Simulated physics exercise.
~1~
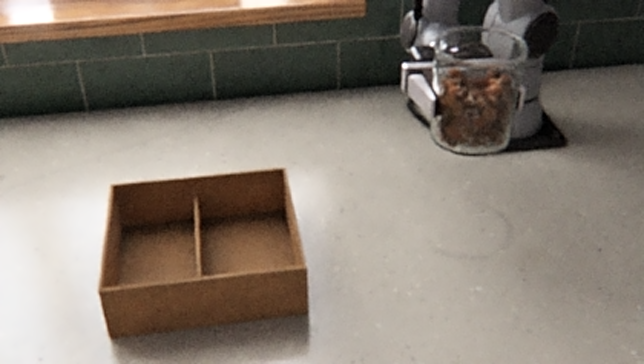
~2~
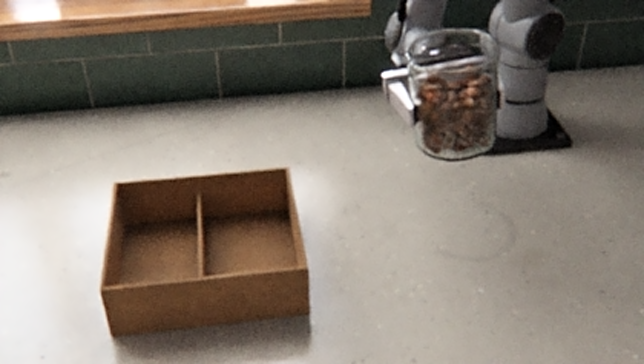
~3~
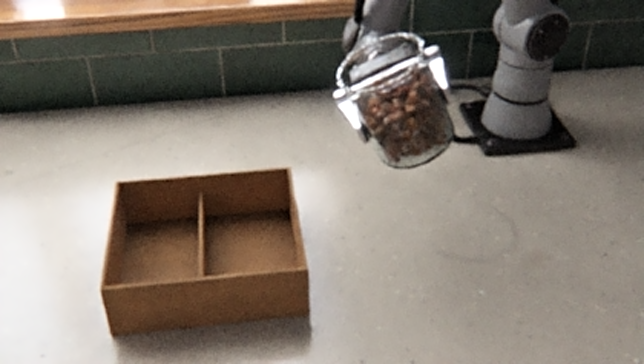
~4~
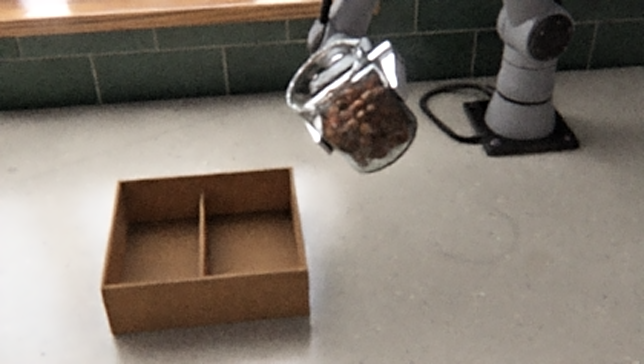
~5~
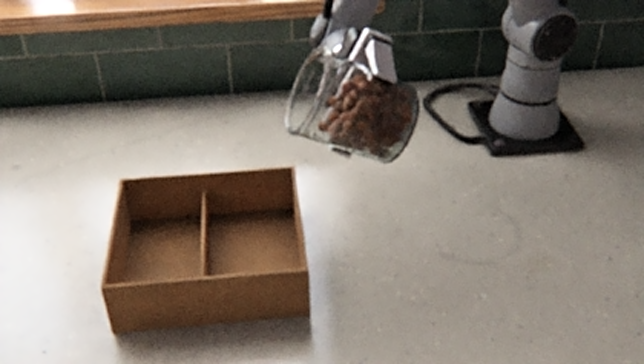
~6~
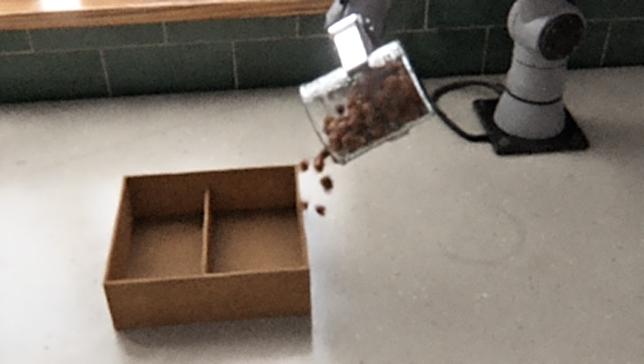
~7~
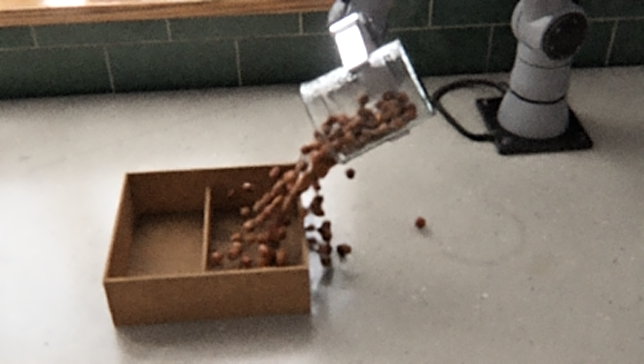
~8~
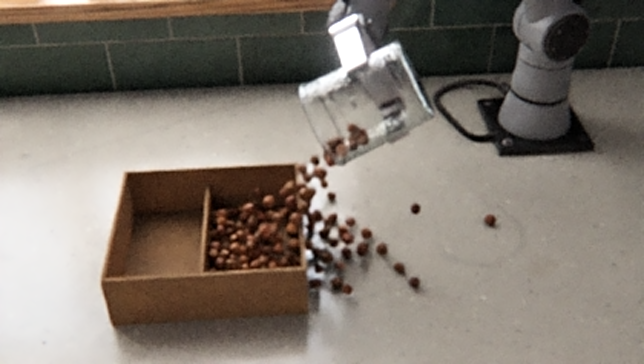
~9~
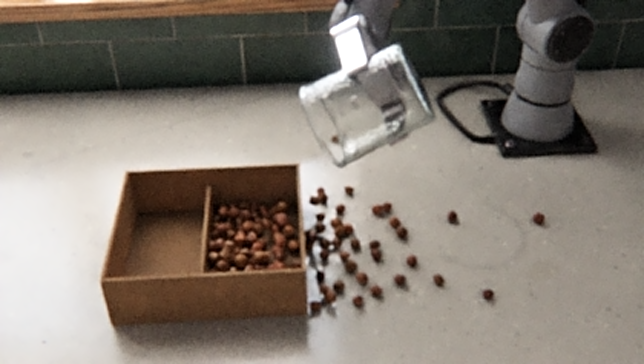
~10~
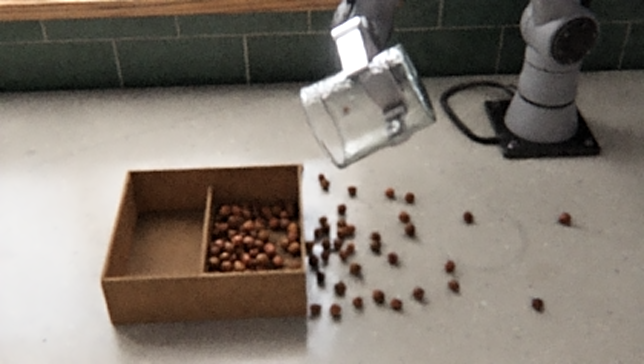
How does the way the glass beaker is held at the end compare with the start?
At the start the beaker is upright with the nuts inside, while at the end the arm holds it tipped over on its side, emptied.
Robot arm carrying a glass beaker left and tipping it, pouring hazelnuts into a divided box's right compartment, with many scattering across the counter.
